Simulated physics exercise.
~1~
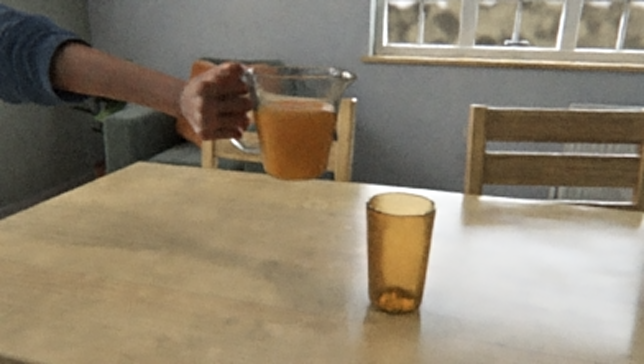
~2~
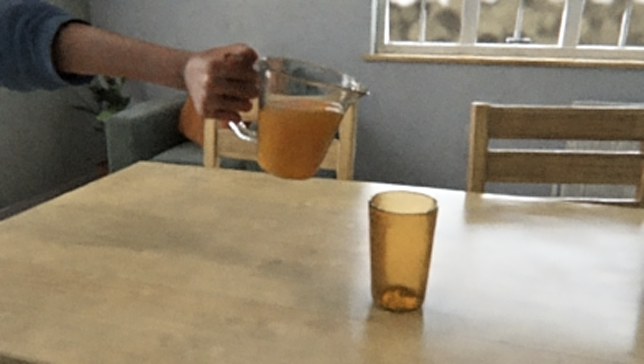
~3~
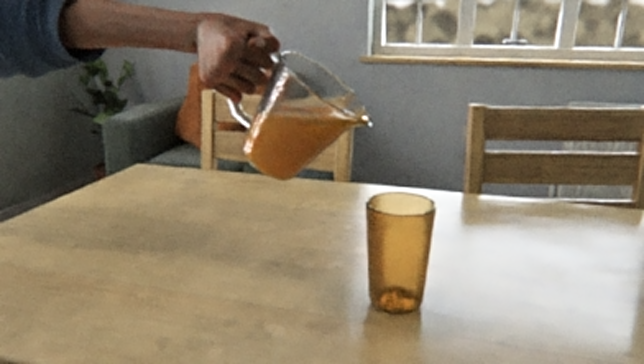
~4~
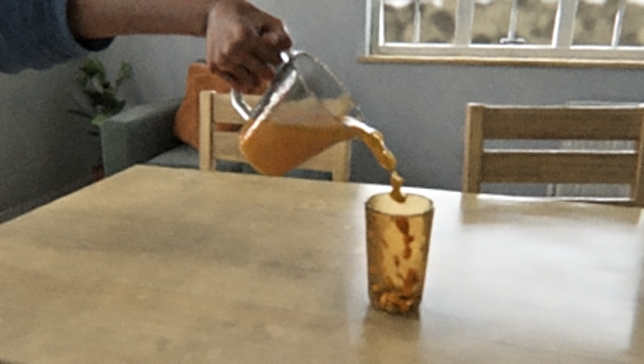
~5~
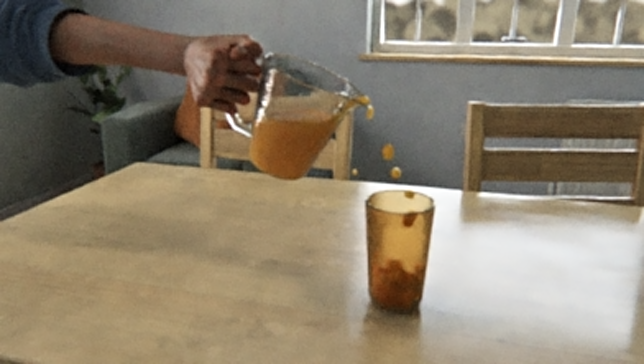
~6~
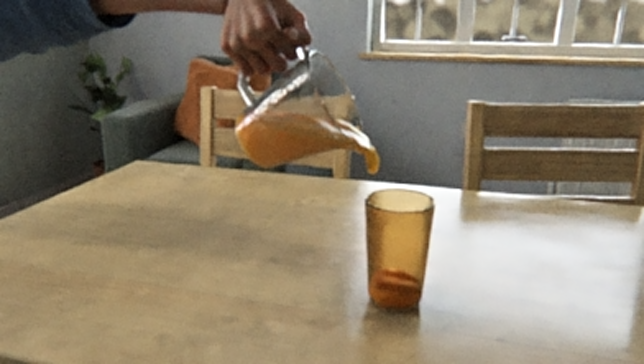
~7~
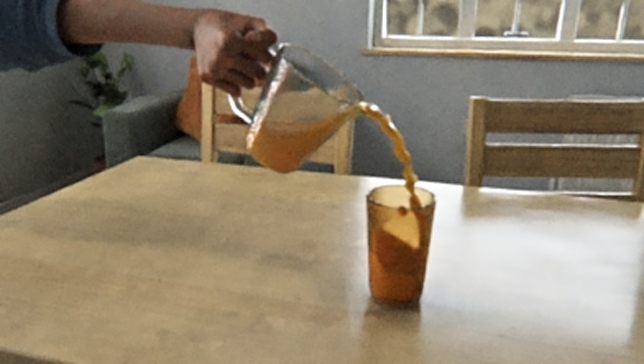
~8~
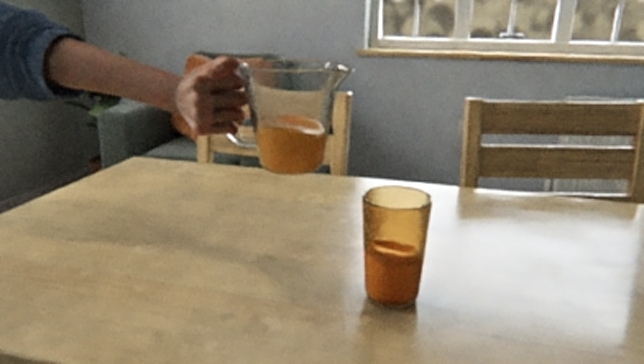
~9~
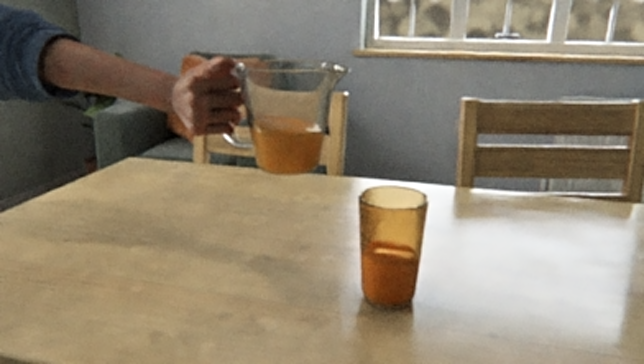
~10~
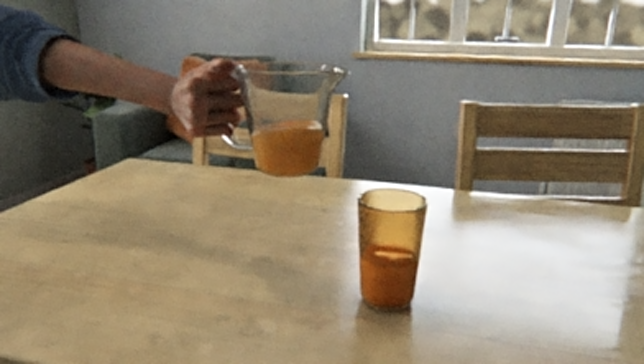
A hand tipped a glass jug of orange juice towards an amber tumbler on a wooden table, poured some, eased back, then tilted further and poured again. It levelled the jug, leaving the tumbler roughly half full and juice still in the jug.
